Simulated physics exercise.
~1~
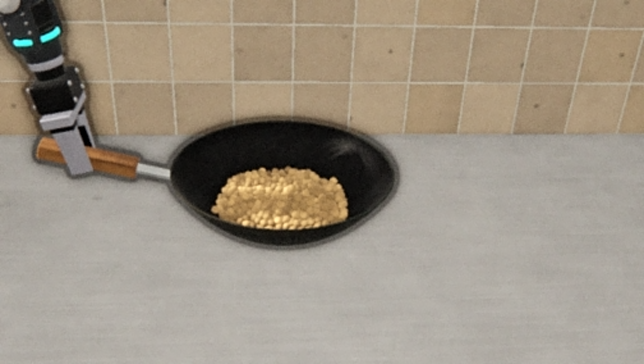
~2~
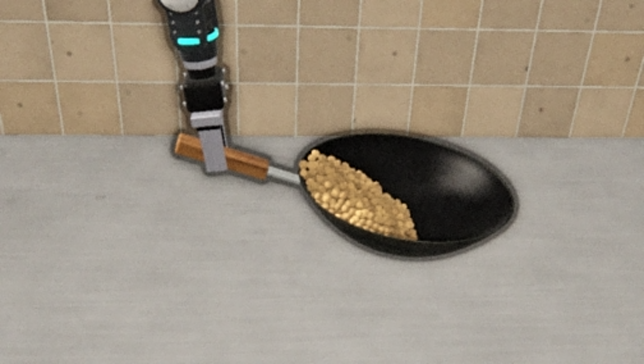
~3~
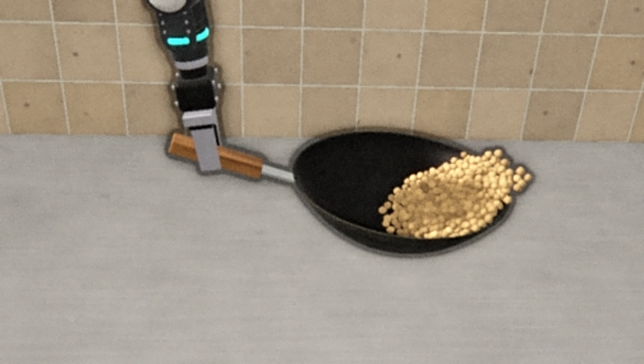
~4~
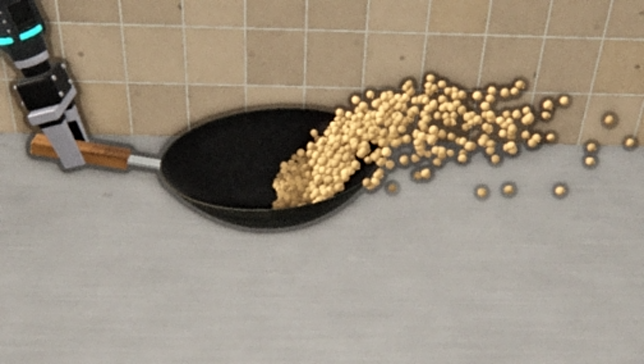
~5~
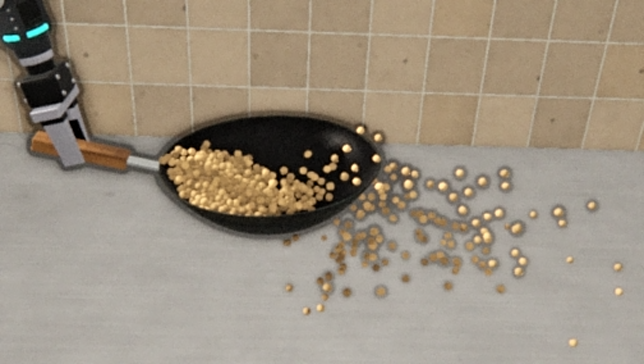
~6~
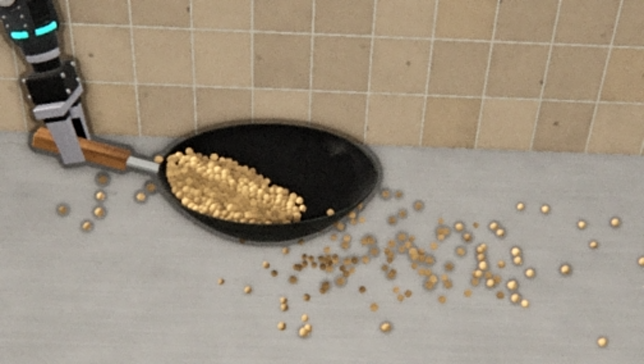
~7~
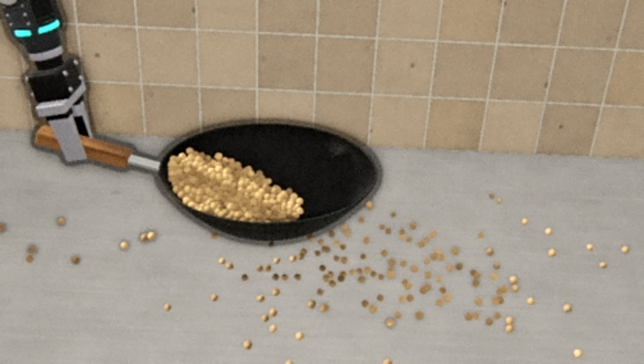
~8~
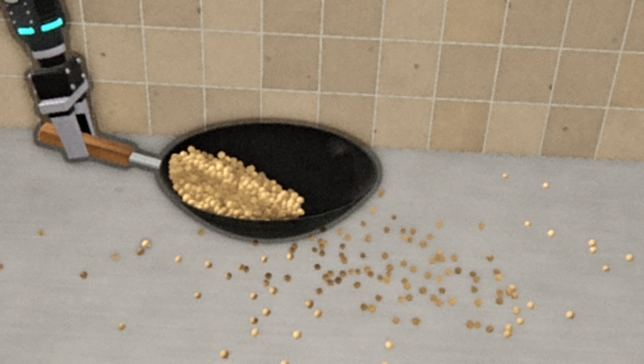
A black wok full of golden dried chickpeas sits on a grey countertop before a beige tiled wall, seen from above and to the side, its wooden handle gripped by a black and silver robot arm with glowing cyan bands at the left. The arm moves the wok right, and the chickpeas bank up toward the handle, then surge to the far rim. It pulls the wok back left, and a stream of them flies over the right edge. They scatter and roll across the counter, some passing to the left. The wok ends still, most chickpeas heaped near the handle.
